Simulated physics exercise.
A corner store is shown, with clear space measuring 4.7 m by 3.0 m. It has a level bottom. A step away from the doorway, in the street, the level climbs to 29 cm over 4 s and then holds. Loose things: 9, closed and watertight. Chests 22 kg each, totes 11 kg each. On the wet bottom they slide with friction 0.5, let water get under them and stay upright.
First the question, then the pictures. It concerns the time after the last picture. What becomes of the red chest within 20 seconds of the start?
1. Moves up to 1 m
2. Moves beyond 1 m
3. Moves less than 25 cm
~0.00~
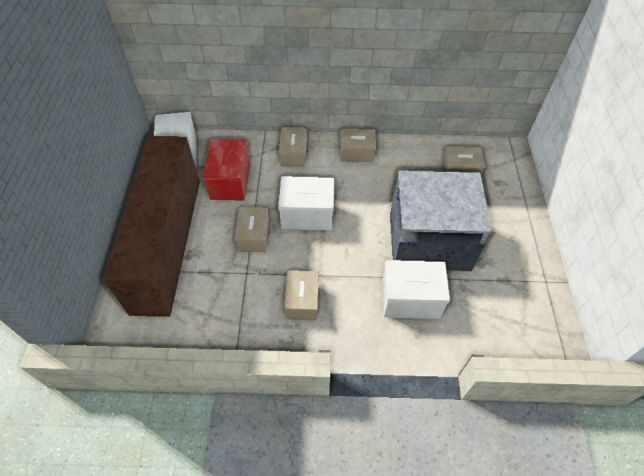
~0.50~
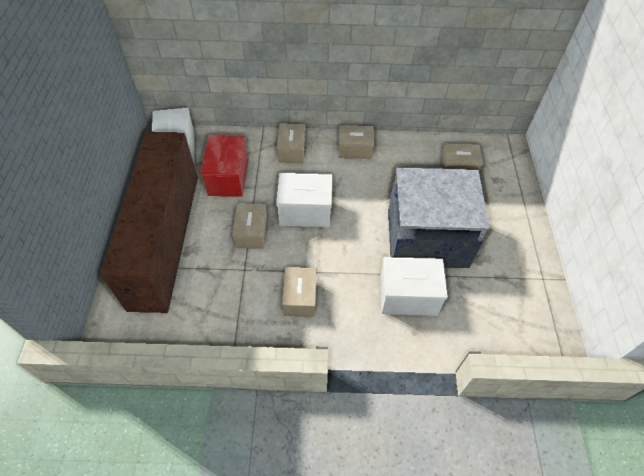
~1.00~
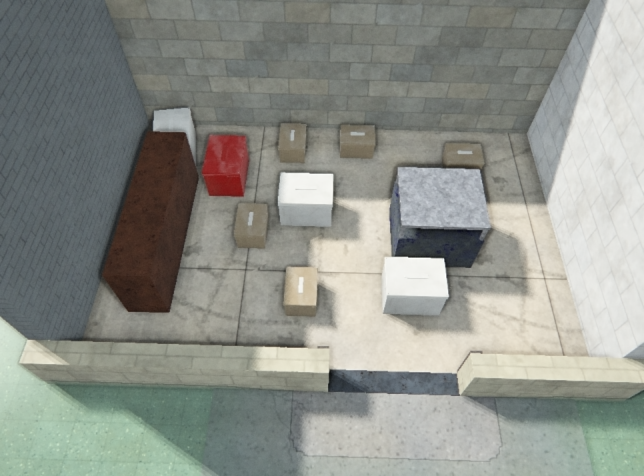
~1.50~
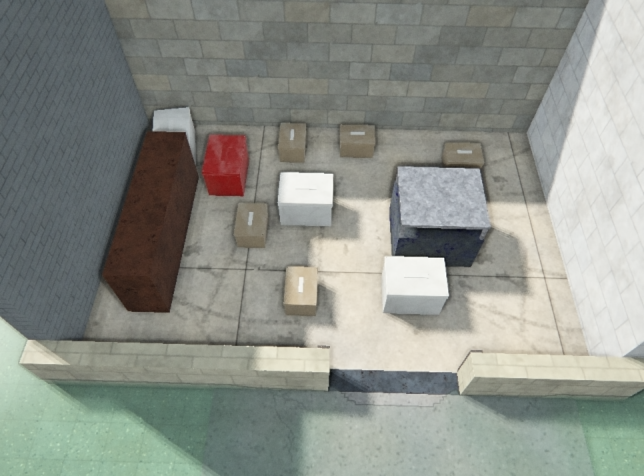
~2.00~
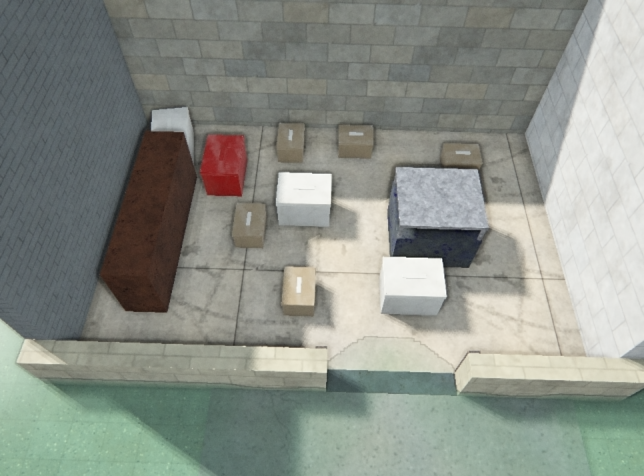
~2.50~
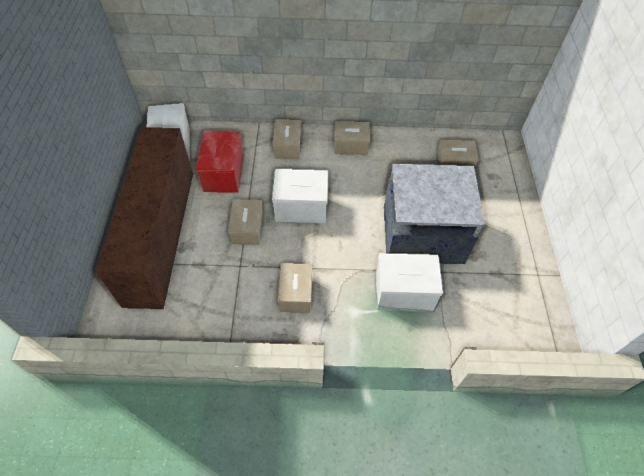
(1) Moves up to 1 m.
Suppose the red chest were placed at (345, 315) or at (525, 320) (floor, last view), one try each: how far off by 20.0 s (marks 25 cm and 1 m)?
Taking them in order, it is swept well off and then it keeps its spot.
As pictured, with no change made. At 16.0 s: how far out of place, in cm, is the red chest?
Displacement by then near 60 cm.
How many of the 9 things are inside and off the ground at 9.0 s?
The count is 6.
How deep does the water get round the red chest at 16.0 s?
Near 29 cm deep.
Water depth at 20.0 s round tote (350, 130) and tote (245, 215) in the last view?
26 and 21 cm.
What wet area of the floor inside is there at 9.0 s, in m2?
13 m2.
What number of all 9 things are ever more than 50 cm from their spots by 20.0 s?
Counting them up, I find 8.
After 4.0 s the red chest is near (219, 150), 0.0 m from its start, aground; 0 afloat.
After 9.0 s the red chest is near (179, 108), 0.7 m from its start, afloat; 6 afloat.
After 16.0 s the red chest is near (173, 117), 0.6 m from its start, afloat; 9 afloat.
After 20.0 s the red chest is near (173, 116), 0.6 m from its start, afloat; 9 afloat.
